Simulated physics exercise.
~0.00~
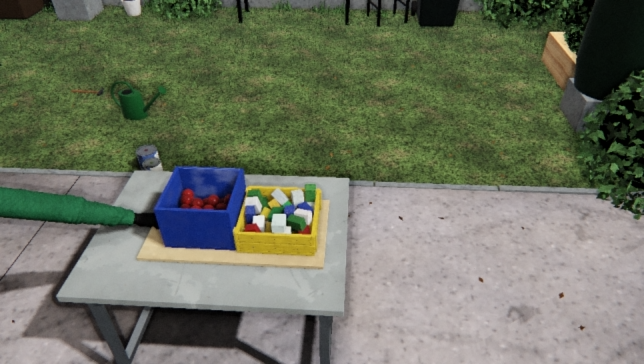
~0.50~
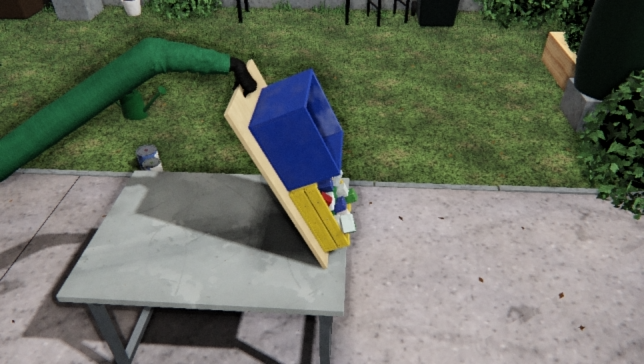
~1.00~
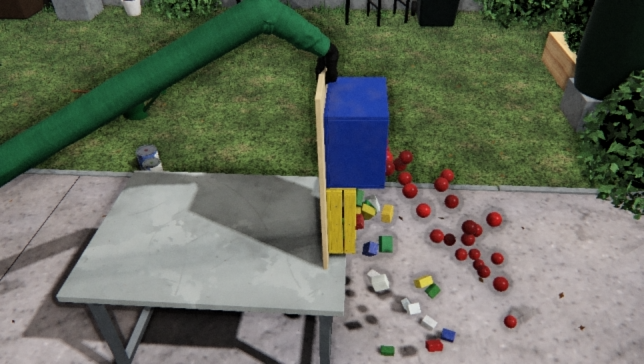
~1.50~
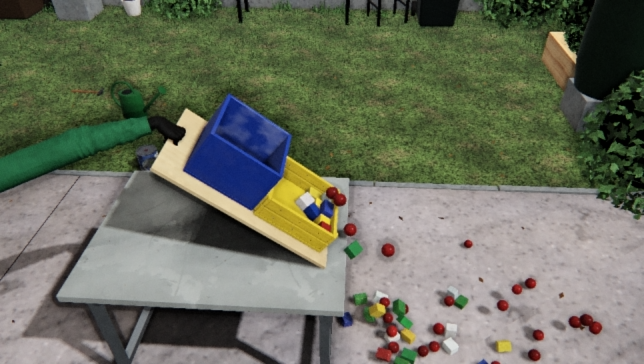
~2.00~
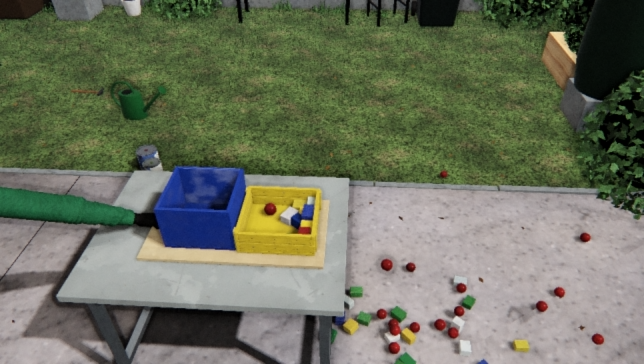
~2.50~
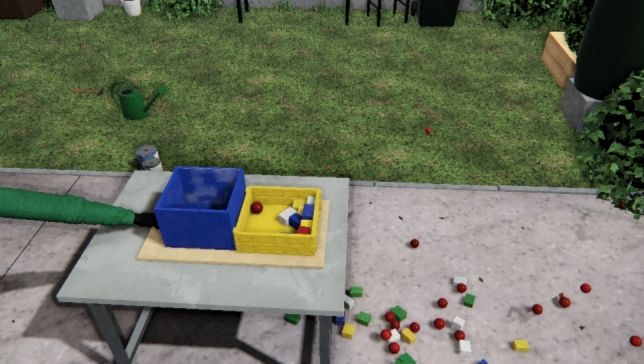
At the start, a blue container of small, round red items and a yellow container of colourful toy bricks sit side by side on a board on an outdoor table. A green arm with a black hand lifts the board's left end, tilting both containers steeply to the right. Once the board stands almost upright, red items and bricks tumble out and scatter across the paving. The arm then lowers the board flat again. The blue container ends up empty, while the yellow one keeps some bricks and a red item, as a few spilled red ones still roll about.
